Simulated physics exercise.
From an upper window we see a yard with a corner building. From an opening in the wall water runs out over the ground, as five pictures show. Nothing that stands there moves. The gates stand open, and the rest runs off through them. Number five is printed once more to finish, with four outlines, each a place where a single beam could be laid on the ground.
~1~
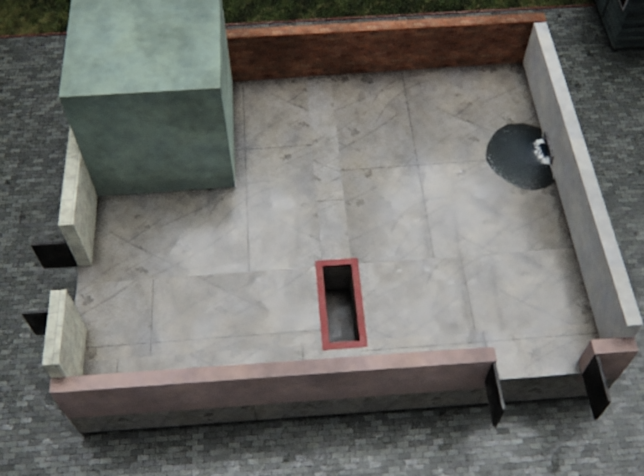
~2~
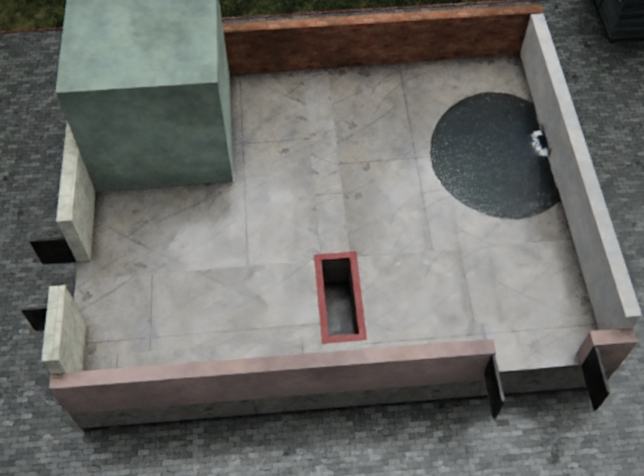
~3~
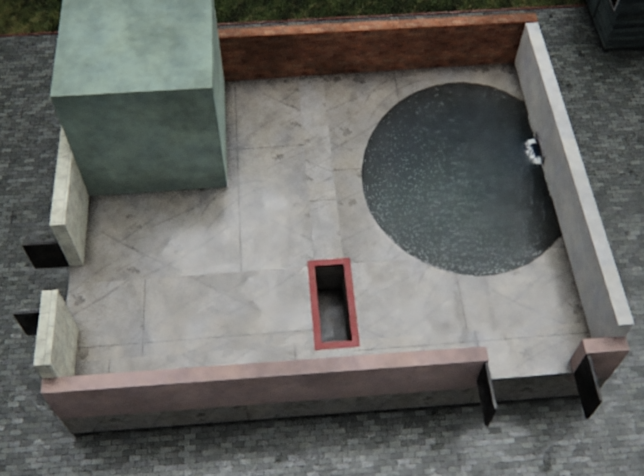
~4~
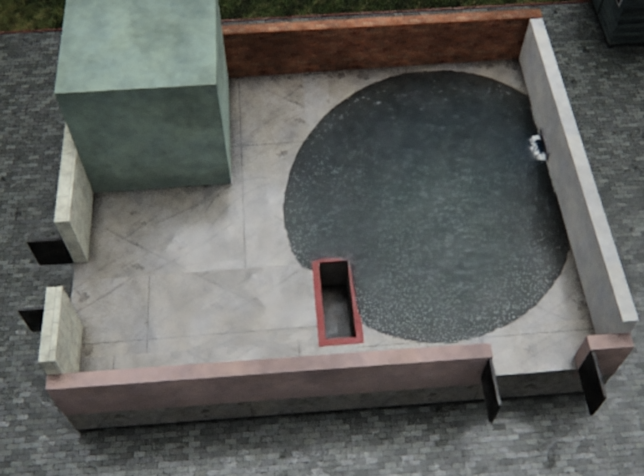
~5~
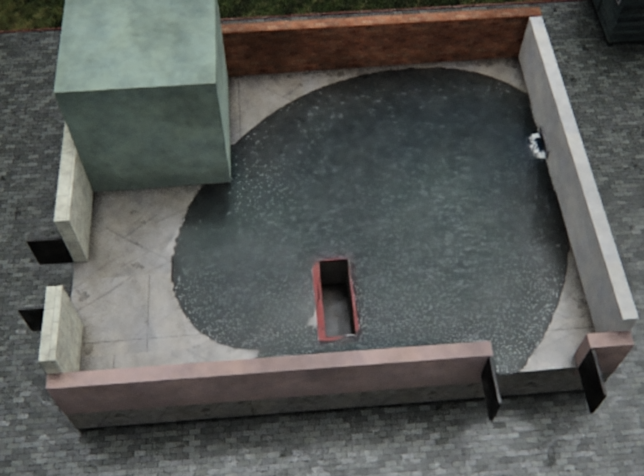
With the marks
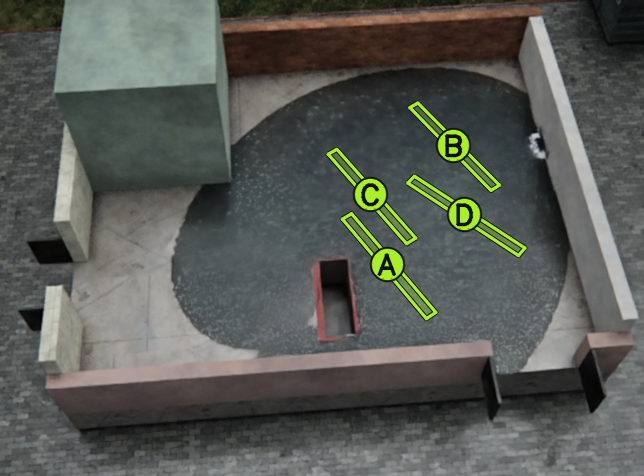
Dark water spreading from the right wall across a pale walled yard, reaching the red-rimmed gully and surrounding it.
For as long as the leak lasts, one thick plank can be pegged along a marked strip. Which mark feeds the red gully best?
Take C.
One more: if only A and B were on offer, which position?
That is position B.
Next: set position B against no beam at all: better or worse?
Worse.
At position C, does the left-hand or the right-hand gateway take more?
The left gate.
On the marked copy, A from (347, 216) to (431, 315); B from (413, 105) to (495, 187); C from (332, 151) to (411, 240); D from (411, 179) to (521, 251).
With A, about 10 % of the stream goes into the red gully, about 86 % out by the gates.
With B, about 16 % of the stream goes into the red gully, about 78 % out by the gates.
With C, about 21 % of the stream goes into the red gully, about 73 % out by the gates.
With D, about 11 % of the stream goes into the red gully, about 84 % out by the gates.
